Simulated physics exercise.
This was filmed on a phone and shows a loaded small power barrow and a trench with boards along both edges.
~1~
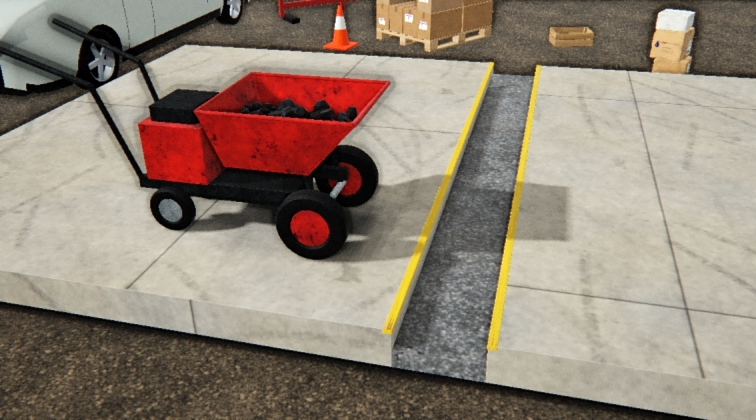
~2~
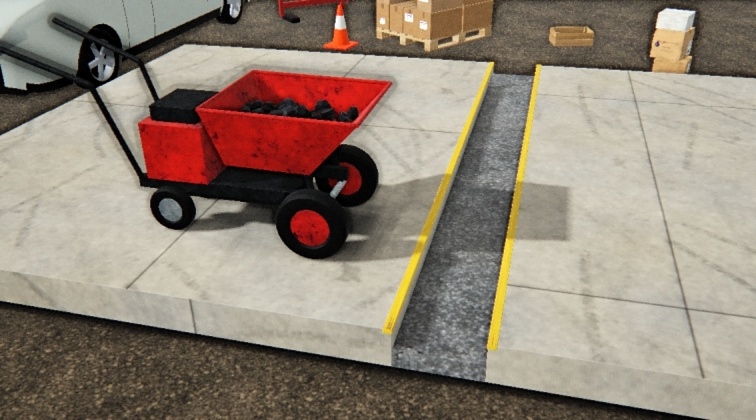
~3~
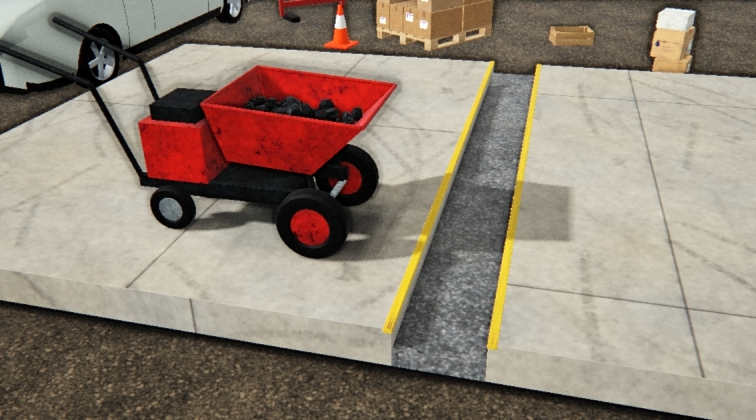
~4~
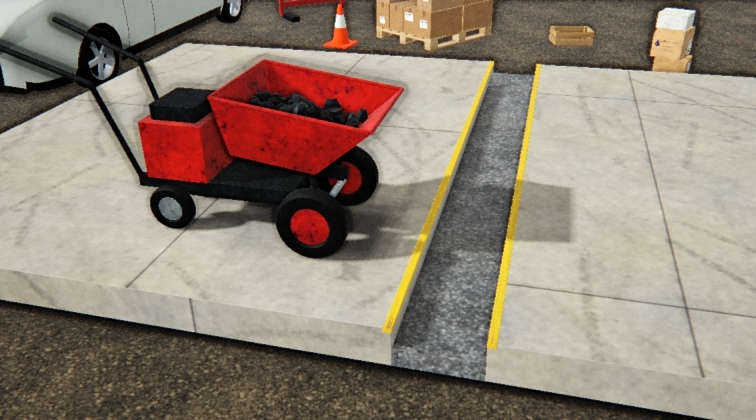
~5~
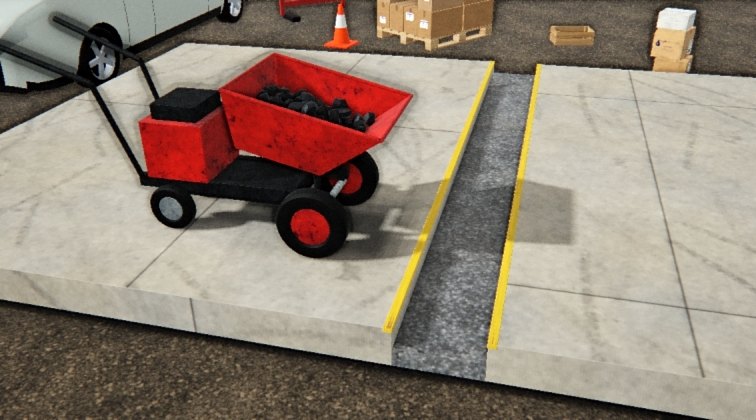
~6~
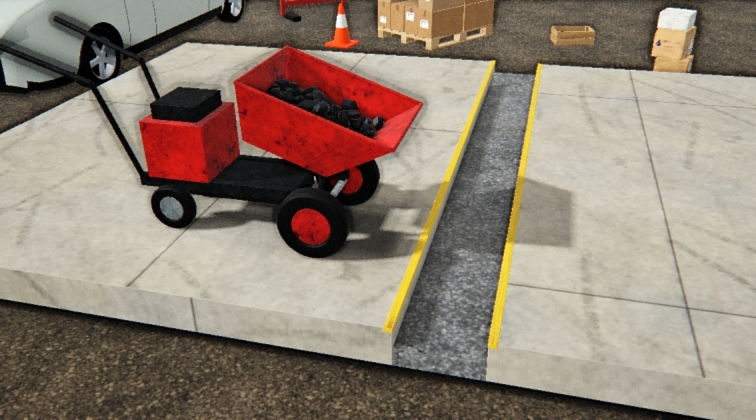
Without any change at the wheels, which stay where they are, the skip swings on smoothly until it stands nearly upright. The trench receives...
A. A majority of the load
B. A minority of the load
Option A: A majority of the load.
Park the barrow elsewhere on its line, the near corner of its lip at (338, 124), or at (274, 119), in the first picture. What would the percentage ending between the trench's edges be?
First spot: Roughly 70 percent; second spot: Roughly 20 percent.
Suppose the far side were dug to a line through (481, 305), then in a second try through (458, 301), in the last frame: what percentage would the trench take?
60 % and 30 %, give or take.
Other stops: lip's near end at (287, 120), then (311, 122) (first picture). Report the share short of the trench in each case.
Roughly 20 per cent, and 0 per cent.
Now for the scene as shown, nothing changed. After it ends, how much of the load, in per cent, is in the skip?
All told, it is near 25 percent.
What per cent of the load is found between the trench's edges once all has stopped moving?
That share is close to 75 %.
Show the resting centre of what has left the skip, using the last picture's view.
Somewhere close to (472, 252) in the last picture.
Just after the last frame, skip tipped steeply; every one in the skip.
A moment on, skip tipped right over; the larger part in the skip; roughly a quarter in or heaped over the trench.
Further on, skip tipped right over; roughly a quarter in the skip; the larger part in or heaped over the trench; just a few beyond it.
When it is over, skip tipped right over; roughly a quarter in the skip; the larger part in or heaped over the trench; just a few beyond it.
